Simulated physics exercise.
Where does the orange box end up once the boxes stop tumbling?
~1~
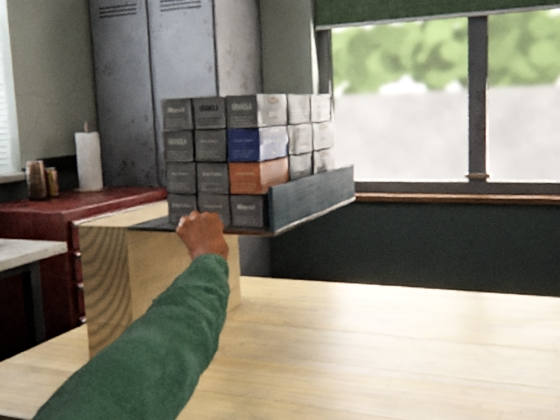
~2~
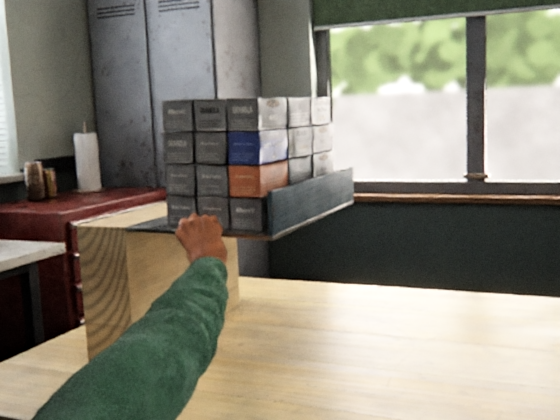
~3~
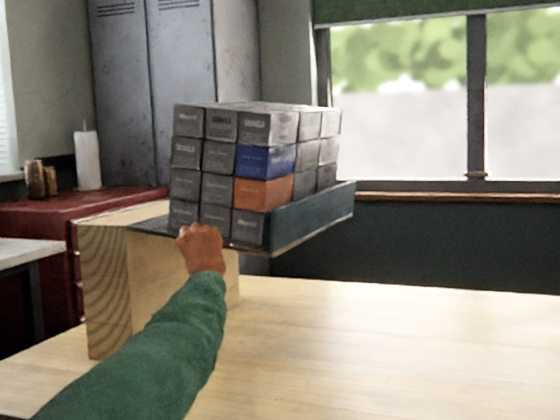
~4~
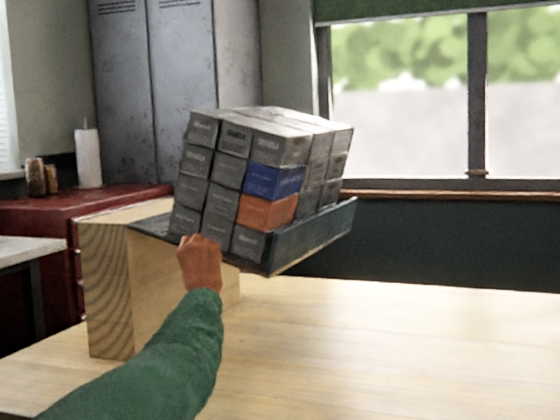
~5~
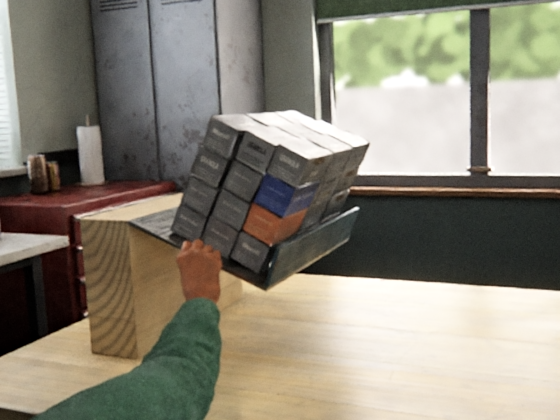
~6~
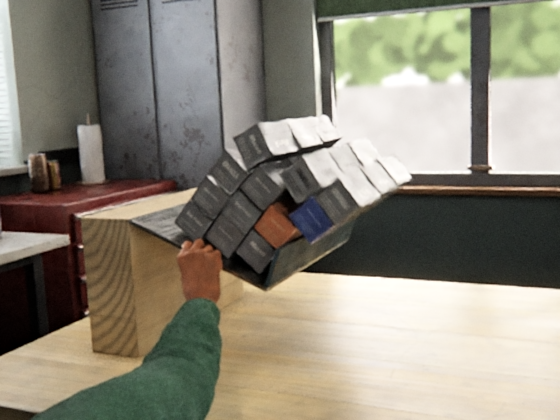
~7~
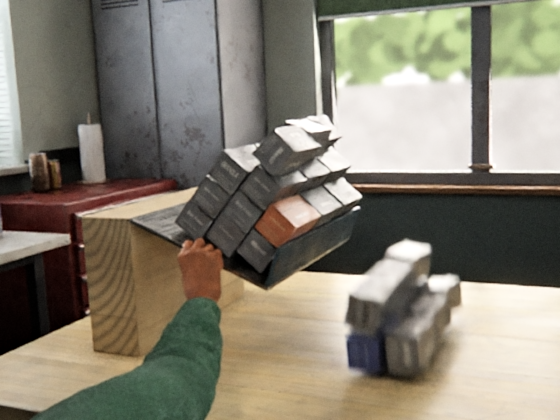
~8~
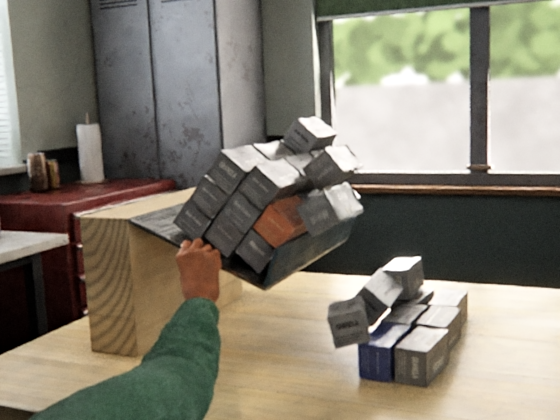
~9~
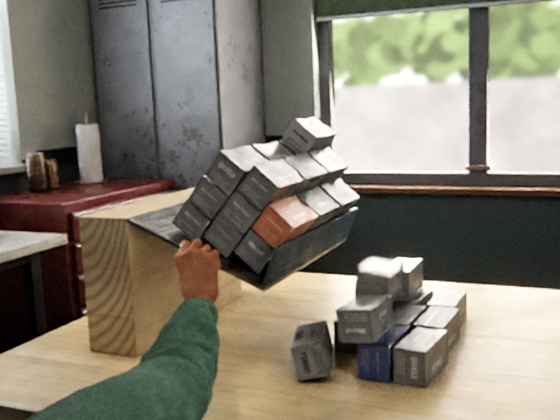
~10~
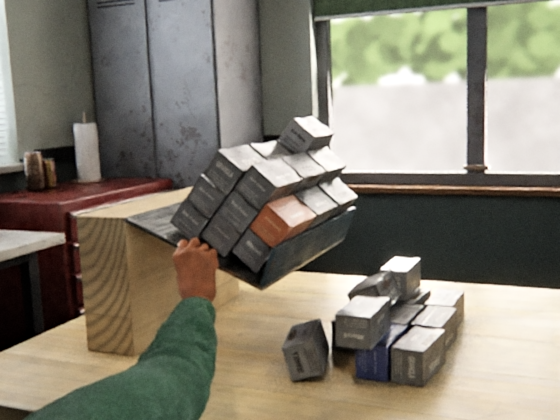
The orange box stays on the tilted tray, leaning among the grey boxes that remain there.
